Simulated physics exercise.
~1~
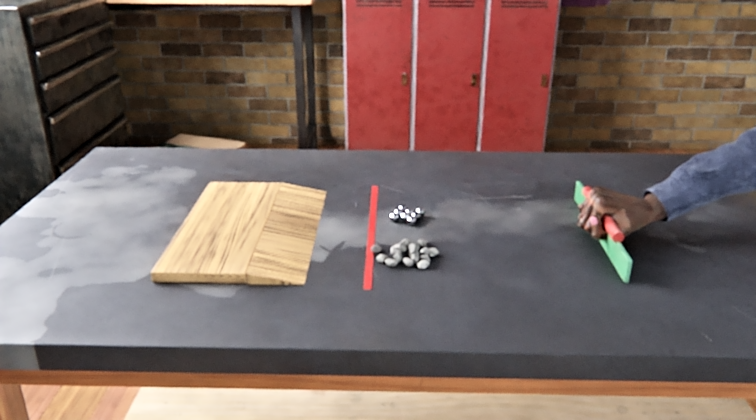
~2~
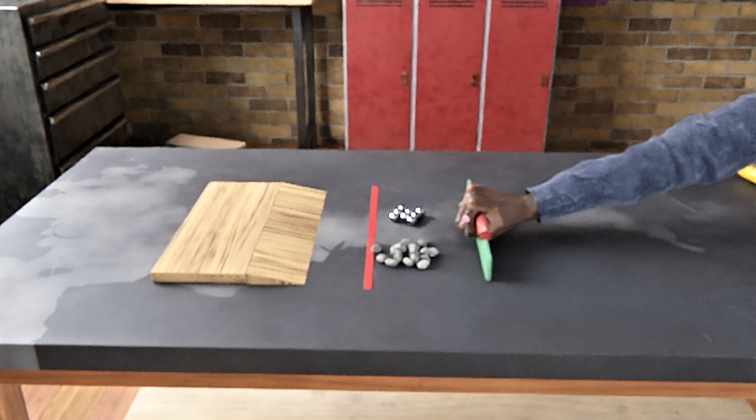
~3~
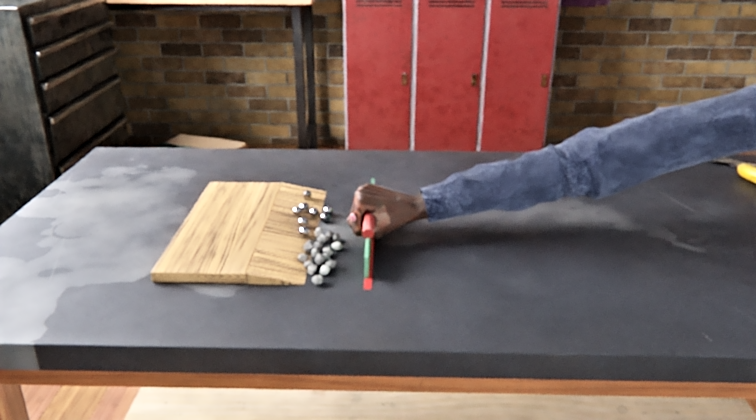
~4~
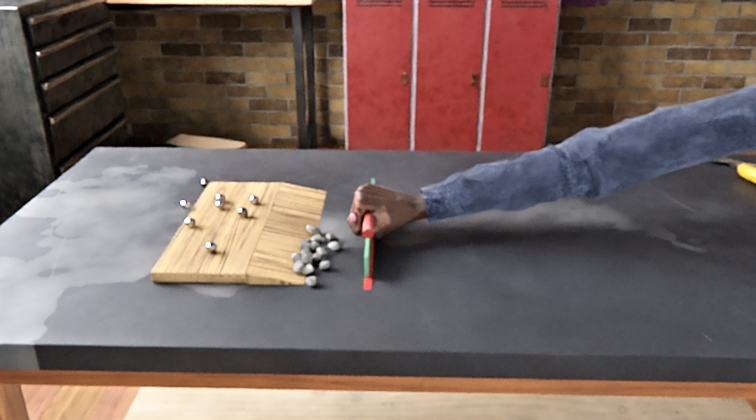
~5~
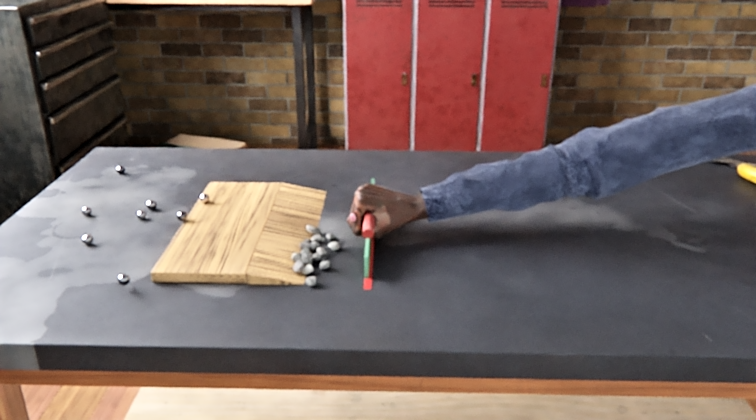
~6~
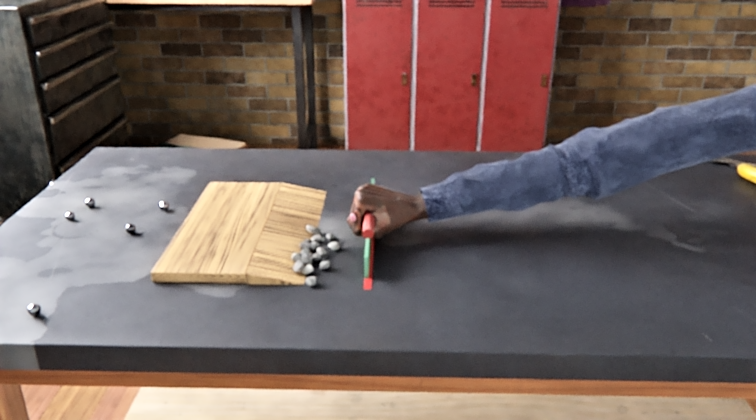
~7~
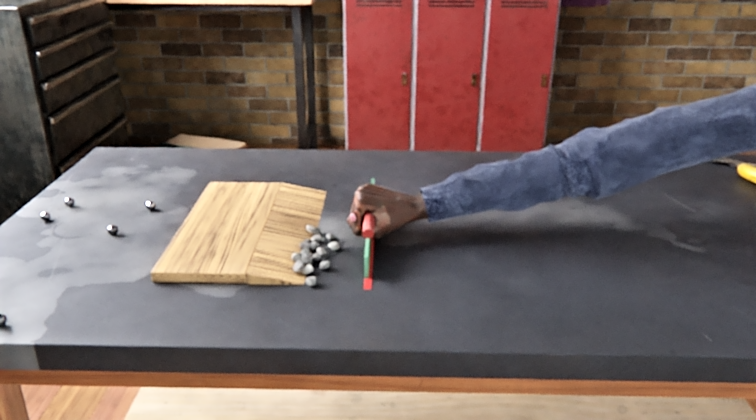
A hand sweeps two heaps left; shiny balls cross the wooden ramp, grey pebbles stay behind.
